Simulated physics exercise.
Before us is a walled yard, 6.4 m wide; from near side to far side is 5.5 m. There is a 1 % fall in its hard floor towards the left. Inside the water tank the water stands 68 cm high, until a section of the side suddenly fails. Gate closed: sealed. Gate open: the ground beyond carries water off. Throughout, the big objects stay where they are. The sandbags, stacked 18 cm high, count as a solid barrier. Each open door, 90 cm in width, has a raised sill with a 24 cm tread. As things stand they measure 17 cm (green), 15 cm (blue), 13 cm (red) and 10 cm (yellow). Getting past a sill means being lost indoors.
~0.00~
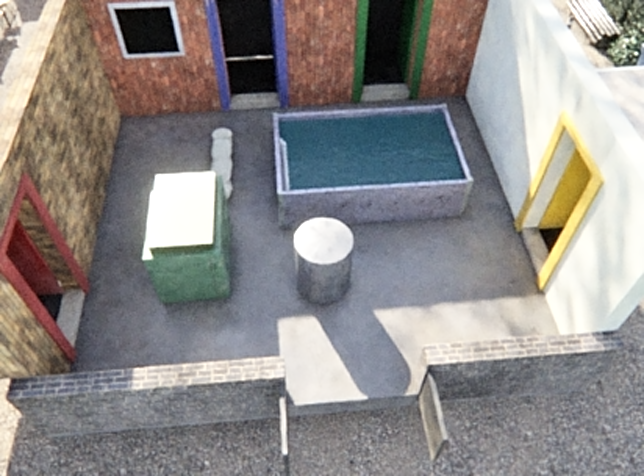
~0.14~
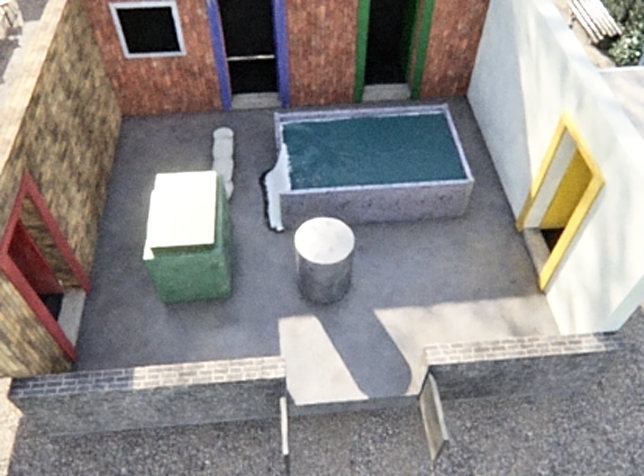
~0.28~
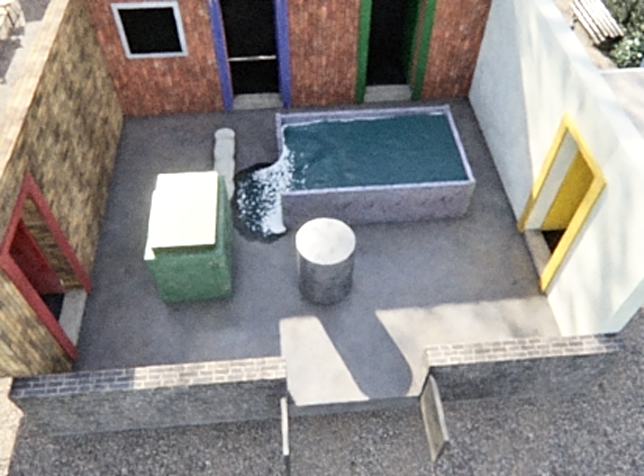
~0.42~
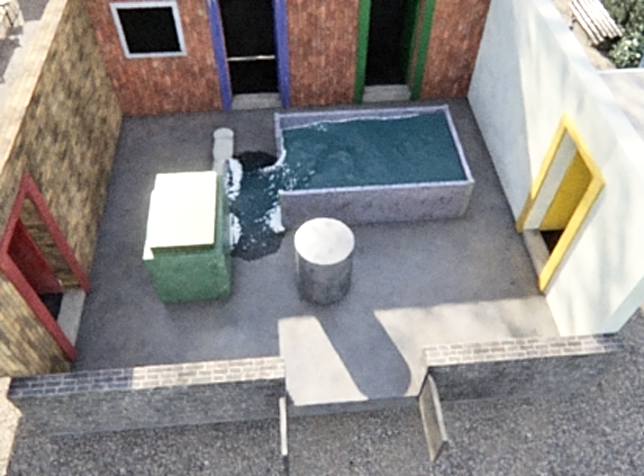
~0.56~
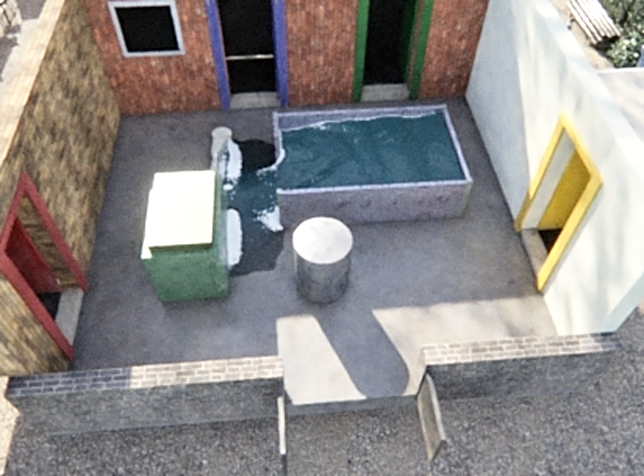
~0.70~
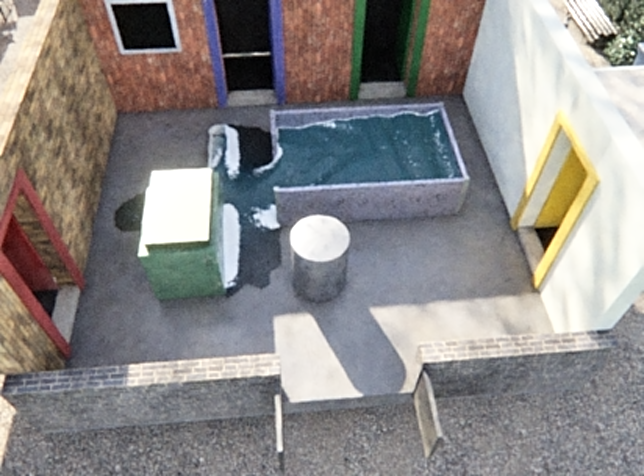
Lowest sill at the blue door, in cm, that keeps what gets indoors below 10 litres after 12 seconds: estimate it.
My estimate is 16 cm.
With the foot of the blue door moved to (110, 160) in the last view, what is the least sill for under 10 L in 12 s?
It needs roughly 21 cm.
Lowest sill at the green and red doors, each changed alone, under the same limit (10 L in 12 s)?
Roughly 10.5 cm for the green door and roughly 11.5 cm for the red door.
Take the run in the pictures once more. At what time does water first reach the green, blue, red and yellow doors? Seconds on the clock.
Times: Green 2.2 s, blue 1.0 s, red 1.6 s, yellow 7.0 s.
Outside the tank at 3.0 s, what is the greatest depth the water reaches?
Close to 38 centimetres.
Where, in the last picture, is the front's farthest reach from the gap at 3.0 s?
In the last picture, around (58, 403).
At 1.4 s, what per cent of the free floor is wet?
I'd say near 30 percent is wet.
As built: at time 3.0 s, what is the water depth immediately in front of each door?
In cm: Green 3, blue 16, red 6, yellow 0.
After 1.4 s water covers 30 % of the floor, deepest (46 cm) near (237, 222); 18 cm at the blue door, 0 litres in over its 15 cm sill.
After 3.0 s water covers 60 % of the floor, deepest (38 cm) near (117, 115); 16 cm at the blue door, 6 litres in over its 15 cm sill.
After 12.0 s water covers 95 % of the floor, deepest (12 cm) near (237, 157); 10 cm at the blue door, 14 litres in over its 15 cm sill.
At the blue door as built, the water arrived by 1.1 s and peaked near 18 cm at 1.4 s.
With a sill of 14.5 cm, 18 litres would have come in within the 12 s; with 19.5 cm, 0 litres. So under 10 litres takes about 16 cm.
